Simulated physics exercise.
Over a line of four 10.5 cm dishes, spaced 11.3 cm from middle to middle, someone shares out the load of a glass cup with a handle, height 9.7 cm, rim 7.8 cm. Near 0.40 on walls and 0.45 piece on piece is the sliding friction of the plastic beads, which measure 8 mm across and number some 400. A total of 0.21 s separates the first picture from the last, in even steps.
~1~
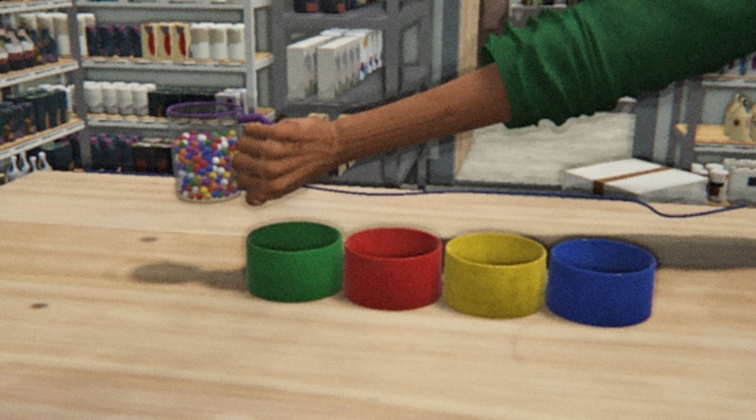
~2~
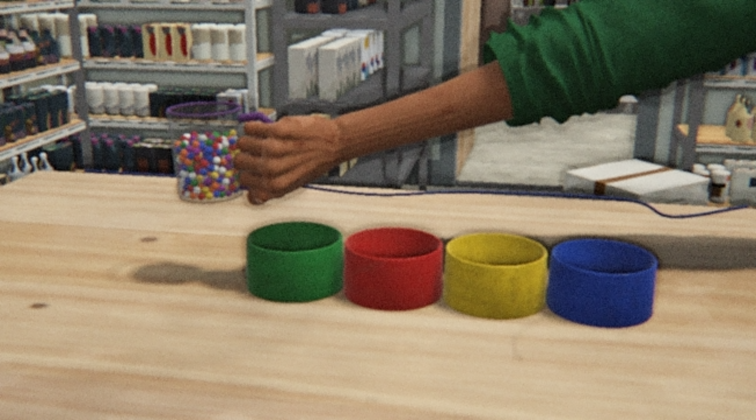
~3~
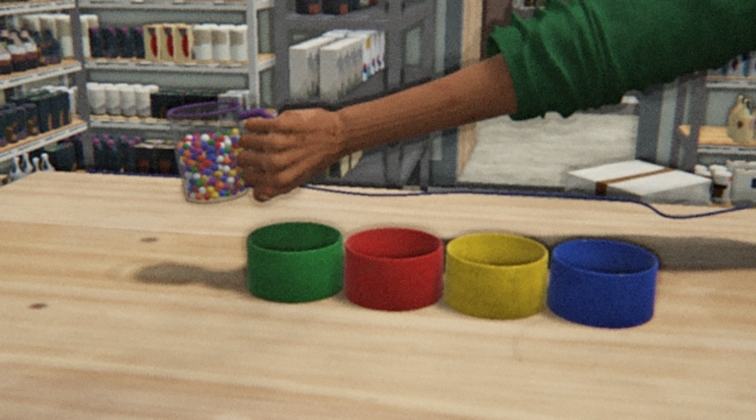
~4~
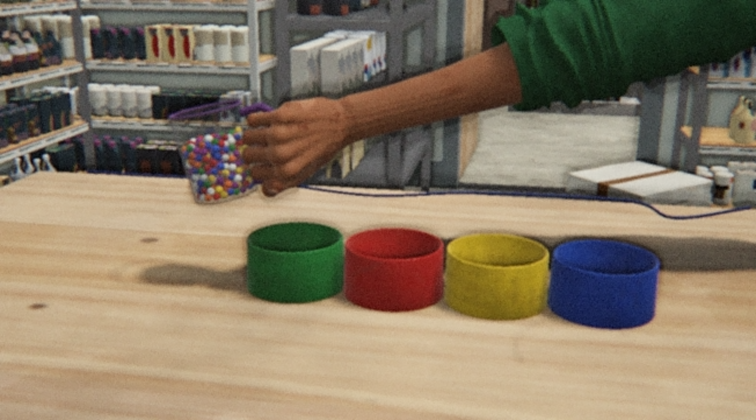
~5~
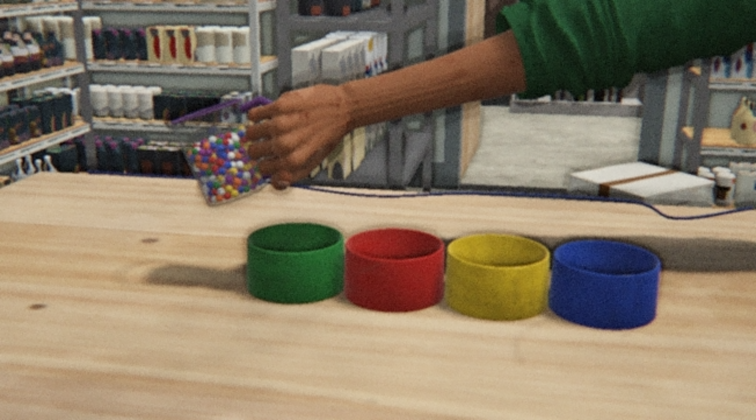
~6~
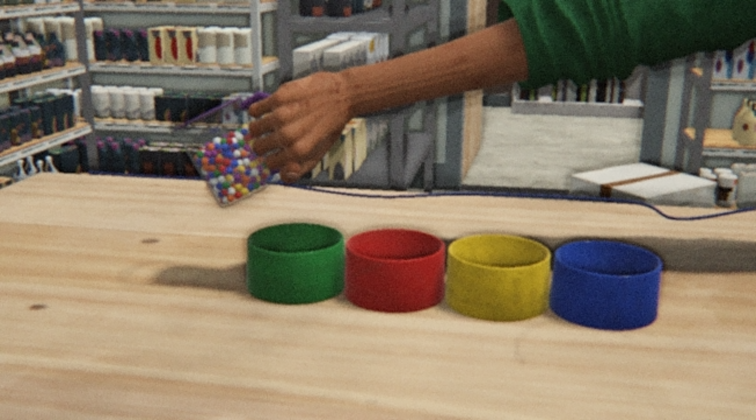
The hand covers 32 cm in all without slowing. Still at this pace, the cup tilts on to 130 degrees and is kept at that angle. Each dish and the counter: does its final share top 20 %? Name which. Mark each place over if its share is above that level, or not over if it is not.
Red: Not over, blue: Not over, green: Over, yellow: Not over, counter: Not over.
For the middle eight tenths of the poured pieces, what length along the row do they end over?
7 cm, roughly.
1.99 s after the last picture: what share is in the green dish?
Share at that time: Approx. 90 per cent.
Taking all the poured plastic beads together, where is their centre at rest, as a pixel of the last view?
Est. centre at rest: (291, 269) px.
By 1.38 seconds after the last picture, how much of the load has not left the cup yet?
About 0 per cent.
Then, 0.83 s after the last picture, tilt 130 degrees; cup holds 0 %, green 90 %.
Then, 1.38 s after the last picture, tilt 130 degrees; cup holds 0 %, green 90 %.
Then, 1.99 s after the last picture, tilt 130 degrees; cup holds 0 %, green 90 %.
In the end, red 0 %, blue 0 %, green 90 %, yellow 0 %, counter 10 %.
